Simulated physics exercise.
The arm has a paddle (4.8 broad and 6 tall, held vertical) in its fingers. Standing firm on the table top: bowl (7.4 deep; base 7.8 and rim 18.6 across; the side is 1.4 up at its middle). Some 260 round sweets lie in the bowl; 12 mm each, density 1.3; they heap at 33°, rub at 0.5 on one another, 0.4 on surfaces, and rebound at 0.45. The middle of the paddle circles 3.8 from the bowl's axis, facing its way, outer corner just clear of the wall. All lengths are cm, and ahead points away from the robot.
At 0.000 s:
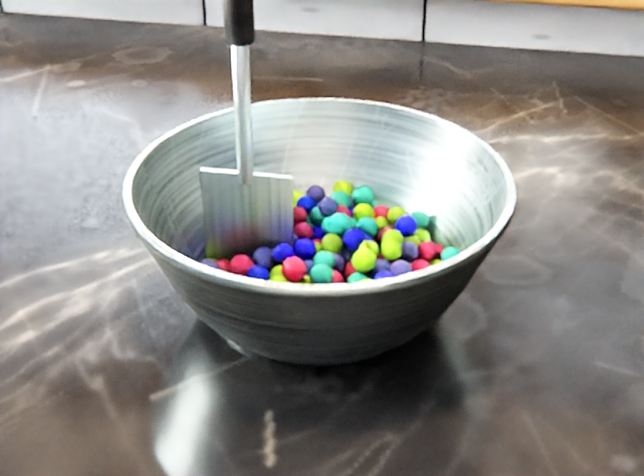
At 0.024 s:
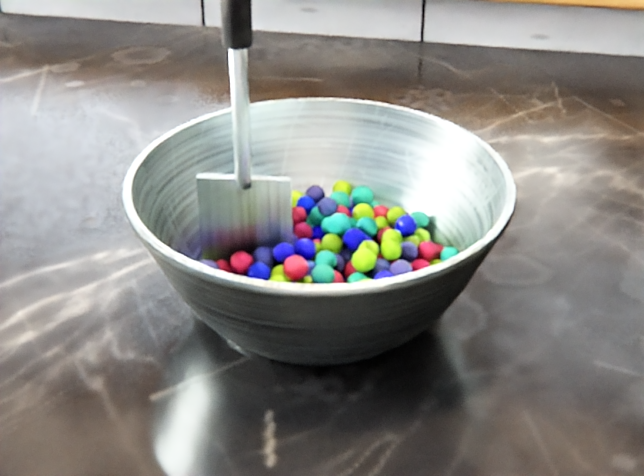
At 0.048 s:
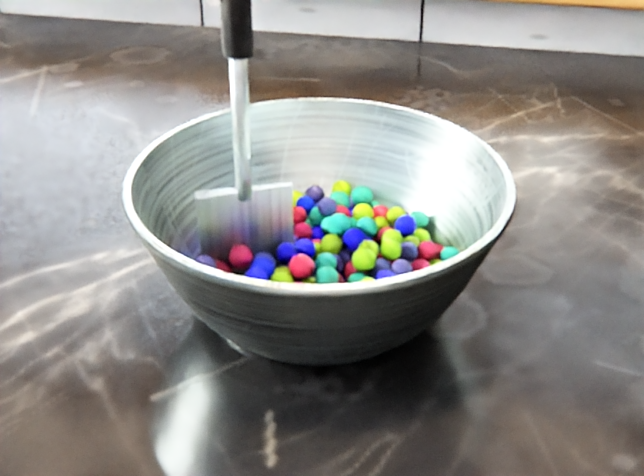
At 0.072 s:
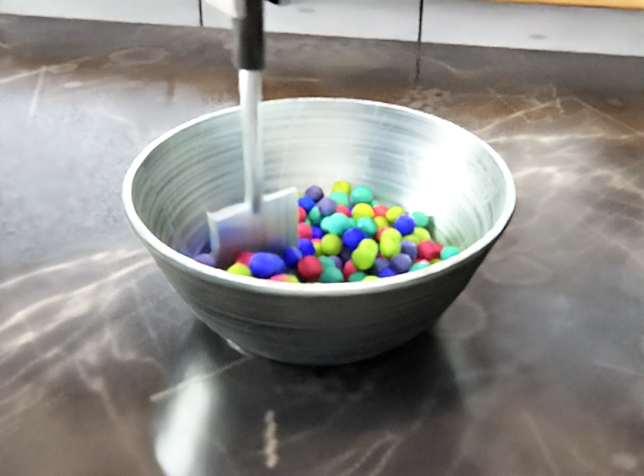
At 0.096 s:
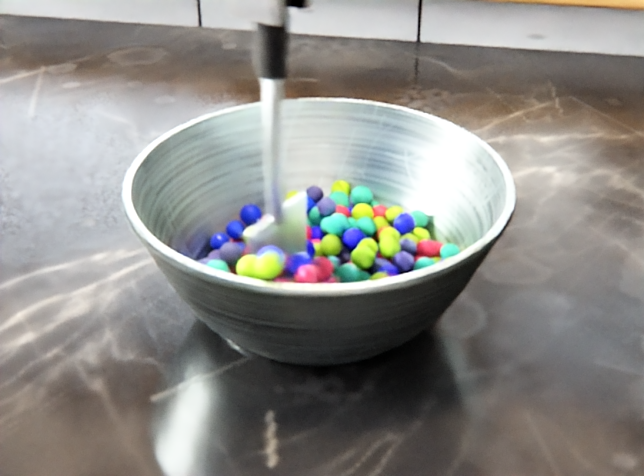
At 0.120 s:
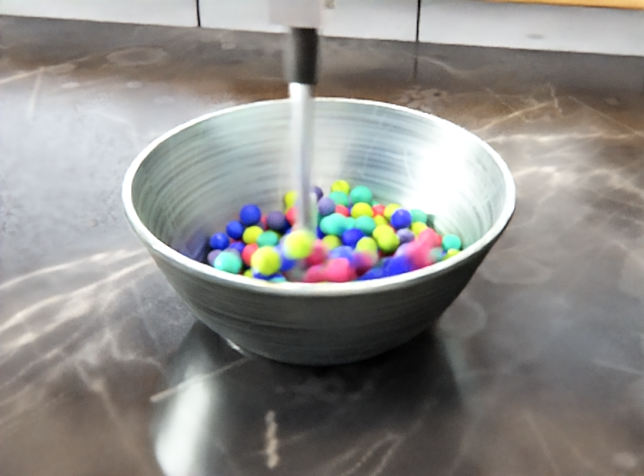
On a dark, shiny countertop, a flat paddle dipped into a metal bowl of colorful little balls, then swept from the left toward the near side, turning as it went and pushing some balls along.
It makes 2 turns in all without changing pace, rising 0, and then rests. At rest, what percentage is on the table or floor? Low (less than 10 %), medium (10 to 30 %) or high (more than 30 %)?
A medium share, 10 to 30 %, ends on the table or floor.
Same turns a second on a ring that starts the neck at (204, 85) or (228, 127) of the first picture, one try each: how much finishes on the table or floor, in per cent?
About 0 and 35 per cent.
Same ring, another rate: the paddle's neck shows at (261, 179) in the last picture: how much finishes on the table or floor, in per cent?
About 5 per cent.
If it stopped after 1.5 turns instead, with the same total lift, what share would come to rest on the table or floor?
In that case some 20 per cent.
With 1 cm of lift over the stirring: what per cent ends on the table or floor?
Some 15 per cent.
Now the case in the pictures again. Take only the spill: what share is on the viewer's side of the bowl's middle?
About 40 per cent.
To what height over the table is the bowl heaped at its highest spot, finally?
Some 7.0 cm.
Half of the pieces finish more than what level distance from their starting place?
About 10 cm.
After 0.39 s, 335° round, highest piece 12 above the table; 229 in the bowl, 14 on the table or floor, 15 in flight or on the tool.
After 0.66 s, 220° round, highest piece 8 above the table; 213 in the bowl, 43 on the table or floor, 2 in flight or on the tool.
After 1.00 s, 0° round, highest piece 7 above the table; 205 in the bowl, 53 on the table or floor.
After 1.70 s, 0° round, highest piece 7 above the table; 205 in the bowl, 53 on the table or floor.
In the end, 205 in the bowl, 53 on the table or floor. That is 21 % on the table or floor.
